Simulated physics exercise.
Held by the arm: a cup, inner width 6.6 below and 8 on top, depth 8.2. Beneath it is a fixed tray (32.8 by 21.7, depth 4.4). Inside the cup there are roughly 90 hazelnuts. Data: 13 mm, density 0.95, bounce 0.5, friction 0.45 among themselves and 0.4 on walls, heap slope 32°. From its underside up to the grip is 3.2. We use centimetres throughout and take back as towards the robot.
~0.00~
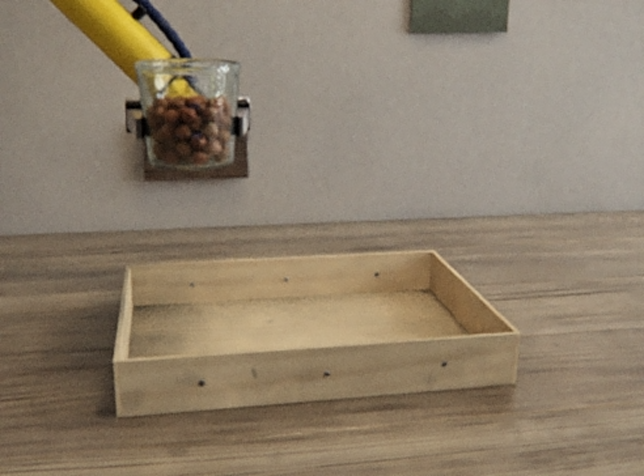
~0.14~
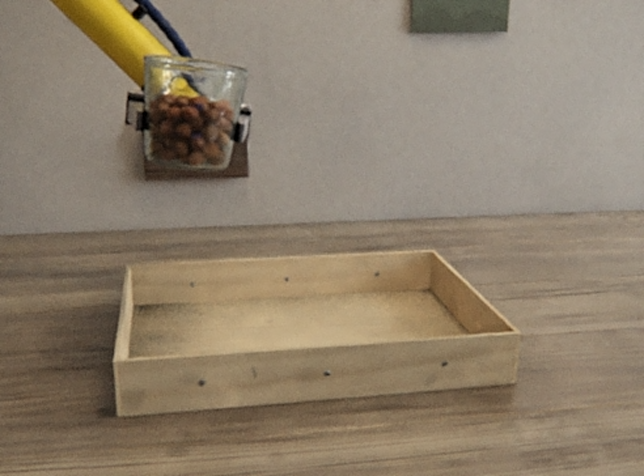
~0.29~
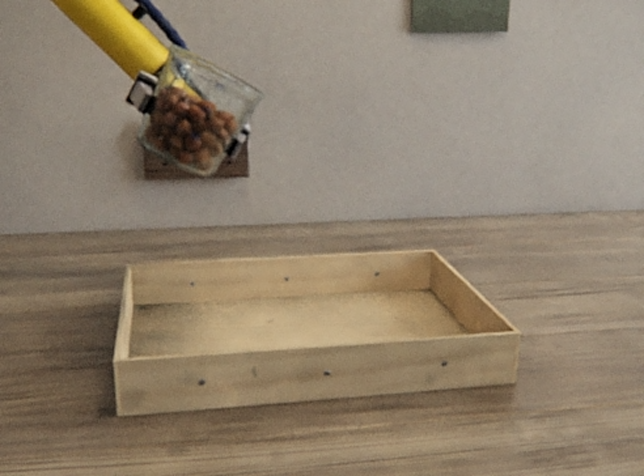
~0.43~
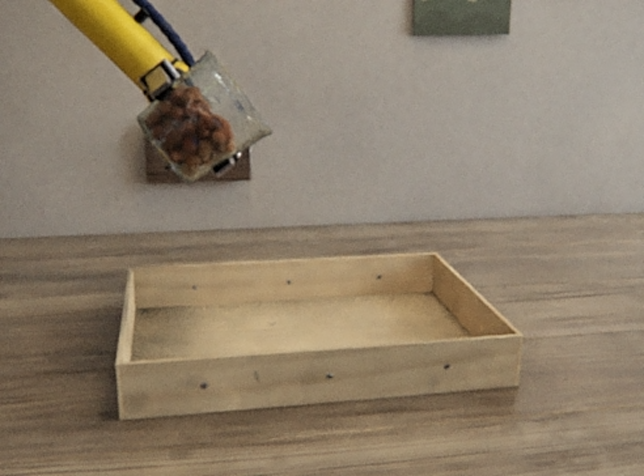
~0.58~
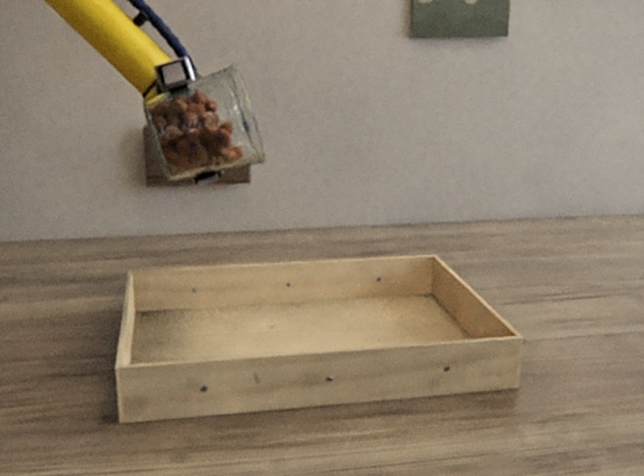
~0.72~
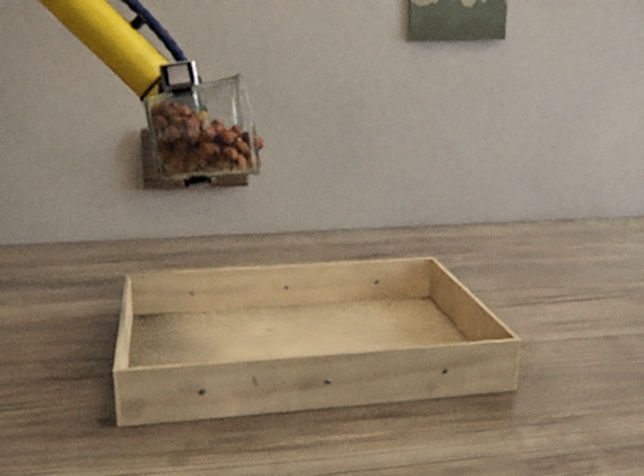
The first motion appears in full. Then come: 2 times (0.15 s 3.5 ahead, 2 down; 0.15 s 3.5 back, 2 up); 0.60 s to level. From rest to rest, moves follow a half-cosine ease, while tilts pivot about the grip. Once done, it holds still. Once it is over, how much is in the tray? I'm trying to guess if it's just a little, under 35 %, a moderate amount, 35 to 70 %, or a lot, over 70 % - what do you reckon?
I reckon a moderate amount.
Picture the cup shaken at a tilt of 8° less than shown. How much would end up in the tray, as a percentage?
Some 20 %.
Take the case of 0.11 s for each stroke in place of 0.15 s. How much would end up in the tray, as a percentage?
That gives about 60 percent.
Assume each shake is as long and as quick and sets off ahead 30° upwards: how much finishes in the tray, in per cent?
Some 75 in a hundred.
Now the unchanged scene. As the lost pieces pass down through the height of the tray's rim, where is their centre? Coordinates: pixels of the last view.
Roughly at (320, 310).
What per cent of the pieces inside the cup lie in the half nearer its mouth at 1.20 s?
Near 55 %.
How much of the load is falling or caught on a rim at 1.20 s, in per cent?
Some 1 percent.
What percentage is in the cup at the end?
Near 50 in a hundred.
After 1.20 s, tilted 82° forward, highest piece 20 above the table; 61 in the cup, 29 in the tray, 1 in flight or on a rim.
After 1.68 s, tilted 28° forward, highest piece 24 above the table; 46 in the tray, 45 in the cup.
After 2.12 s, level, highest piece 23 above the table; 46 in the tray, 45 in the cup.
After 3.17 s, level, highest piece 23 above the table; 46 in the tray, 45 in the cup.
At rest, 46 in the tray, 45 in the cup. That is 51 % in the tray.
